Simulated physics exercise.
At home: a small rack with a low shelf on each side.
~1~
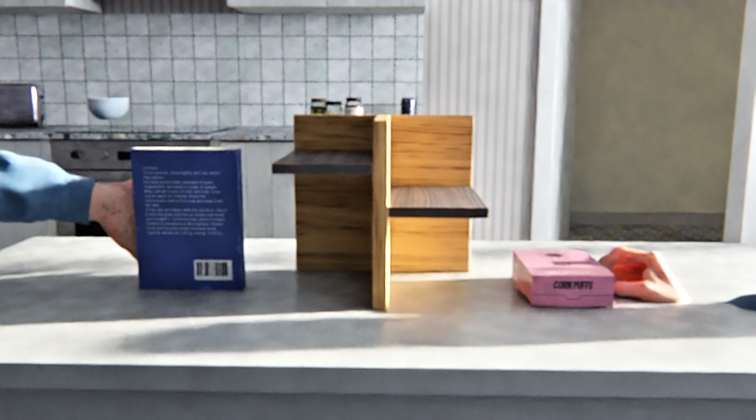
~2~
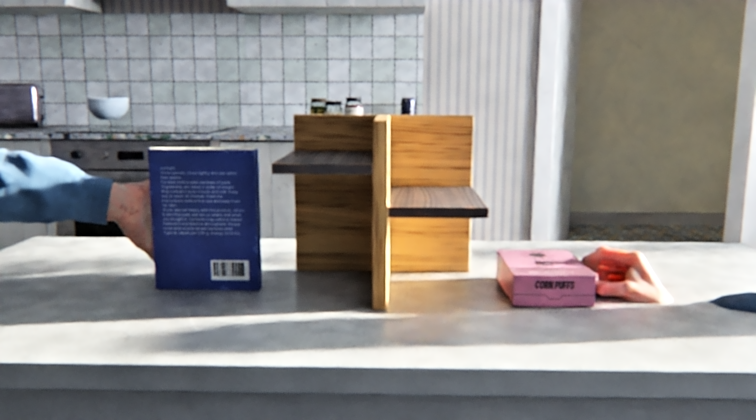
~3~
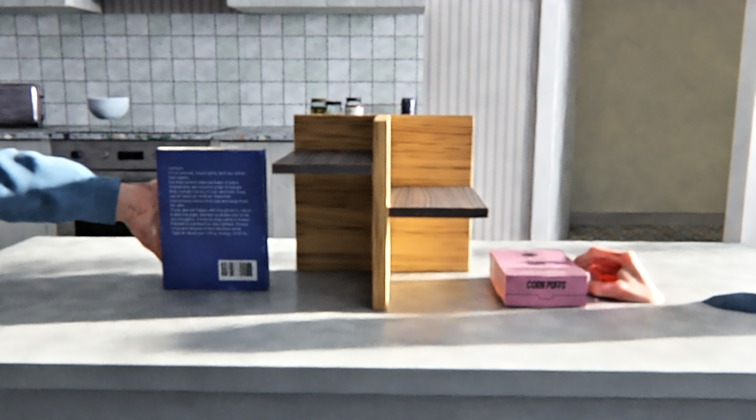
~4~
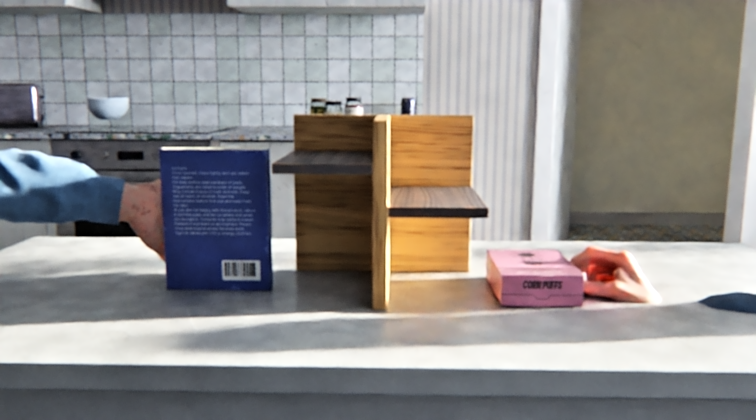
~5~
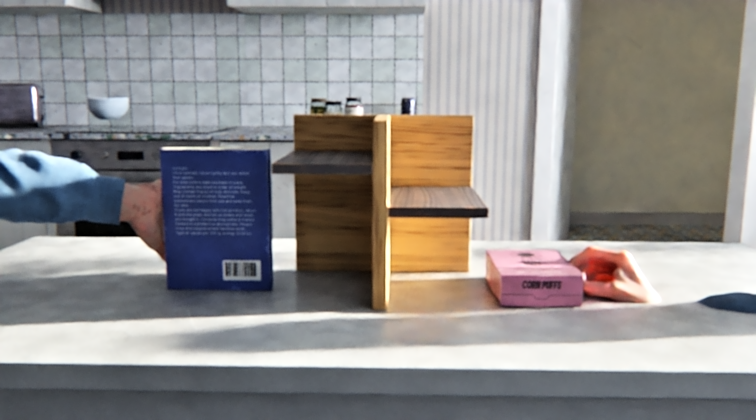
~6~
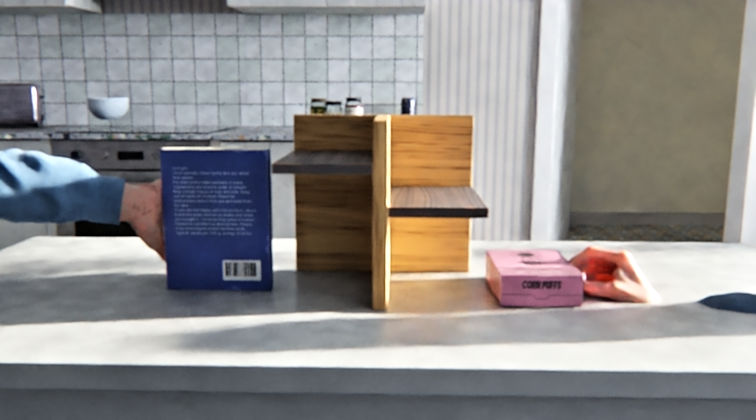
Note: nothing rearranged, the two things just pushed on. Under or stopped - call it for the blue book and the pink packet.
Blue book stopped, pink packet under.
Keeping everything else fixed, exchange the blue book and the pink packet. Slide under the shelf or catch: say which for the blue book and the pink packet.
Blue book: Blocked; pink packet: Clear.
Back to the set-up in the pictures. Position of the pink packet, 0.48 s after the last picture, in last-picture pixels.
Centre: Approx (486, 276).
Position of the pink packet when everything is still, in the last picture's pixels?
It comes to rest at about (435, 275) in the last picture.
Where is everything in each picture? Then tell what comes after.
Hands sliding the things forward; blue book (190, 219); pink packet (559, 276); shelf (382, 204), in the first picture.
Hands sliding the things forward; pink packet (542, 276); shelf (382, 204), in the second picture.
Hands sliding the things forward; blue book (214, 219); shelf (382, 204), in the third picture.
Hands sliding the things forward; pink packet (531, 276); shelf (382, 204), in the fourth picture.
Hands sliding the things forward; blue book (218, 219); shelf (382, 204), in the fifth picture.
Hands sliding the things forward; blue book (218, 219); pink packet (531, 276); shelf (382, 204), in the sixth picture.
Then, 0.48 s later than the last frame, blue book sliding up to the opening near (232, 220); pink packet part of the way in near (486, 275).
When it is over, the blue book is too tall, near (232, 220); the pink packet clears the shelf, near (435, 276).
